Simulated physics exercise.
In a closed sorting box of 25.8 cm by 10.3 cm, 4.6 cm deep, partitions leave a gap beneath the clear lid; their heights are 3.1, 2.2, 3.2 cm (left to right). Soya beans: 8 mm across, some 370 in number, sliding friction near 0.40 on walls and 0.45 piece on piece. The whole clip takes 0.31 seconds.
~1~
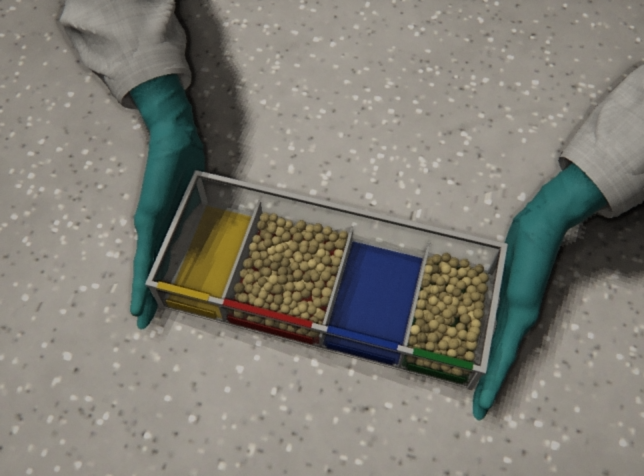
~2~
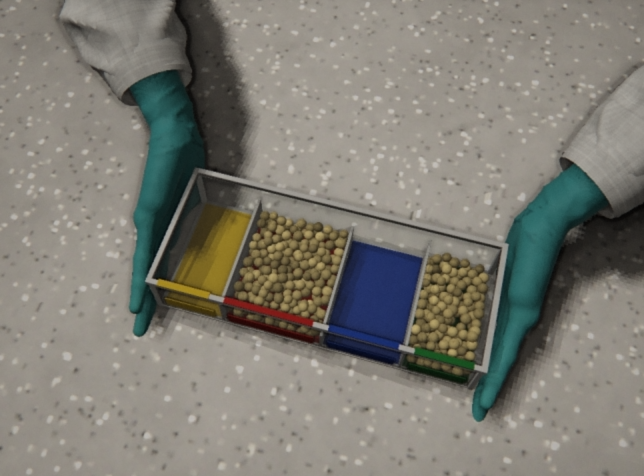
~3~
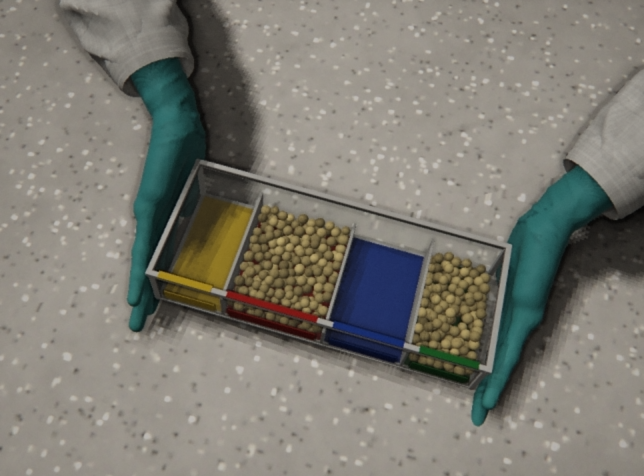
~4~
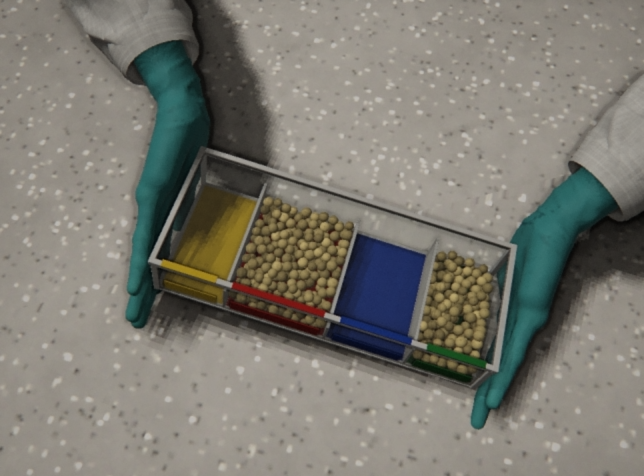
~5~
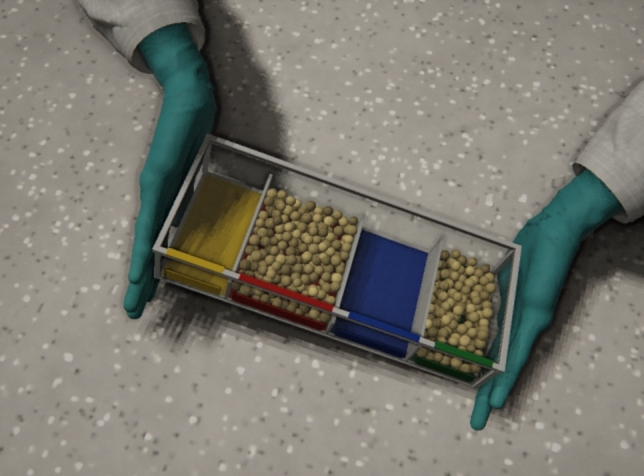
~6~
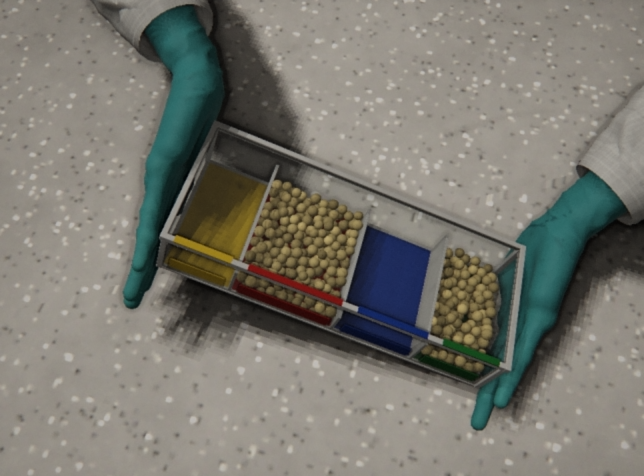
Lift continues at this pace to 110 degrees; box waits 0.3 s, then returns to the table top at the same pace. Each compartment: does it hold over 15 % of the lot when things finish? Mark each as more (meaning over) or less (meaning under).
Red - less; blue - more; green - more; yellow - less.
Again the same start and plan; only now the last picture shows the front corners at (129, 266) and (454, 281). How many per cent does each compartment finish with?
That leaves red with 50 percent, blue with 5, green with 20 and yellow with 25 percent.
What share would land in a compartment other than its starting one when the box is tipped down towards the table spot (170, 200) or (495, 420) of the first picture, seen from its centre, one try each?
First try: About 45 percent; second try: About 50 percent.
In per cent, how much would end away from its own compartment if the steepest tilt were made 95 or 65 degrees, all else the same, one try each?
Roughly 50 percent, then roughly 15 percent.
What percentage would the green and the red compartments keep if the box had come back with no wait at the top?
Green 70; red 0.
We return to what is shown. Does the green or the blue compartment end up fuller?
Result: Green has more.
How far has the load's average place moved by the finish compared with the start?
About 6.5 cm.
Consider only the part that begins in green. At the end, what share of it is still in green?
Share retained: Approx. 100 %.
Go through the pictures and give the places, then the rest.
The first frame shows box tilt 0 degrees, front corners at (152, 282) and (481, 368); red 55 %, green 45 %.
The second frame shows box tilt 1 degrees, front corners at (152, 280) and (482, 367).
The third frame shows box tilt 4 degrees, front corners at (153, 272) and (486, 367), lowest corner right back.
The fourth frame shows box tilt 8 degrees, front corners at (155, 260) and (493, 366), lowest corner right back.
The fifth frame shows box tilt 12 degrees, front corners at (160, 248) and (499, 366), lowest corner right back.
The sixth frame shows box tilt 16 degrees, front corners at (167, 235) and (505, 365), lowest corner right back; red 55 %, green 45 %.
Then, 1.60 s after the last picture, tilt 110 degrees; red 5 %, blue 30 %, green 65 %.
Then, 2.68 s after the last picture, tilt 55 degrees; blue 30 %, green 70 %.
Then, 3.72 s after the last picture, tilt 0 degrees; blue 30 %, green 70 %.
In the end, red 0 %, blue 30 %, green 70 %, yellow 0 %.
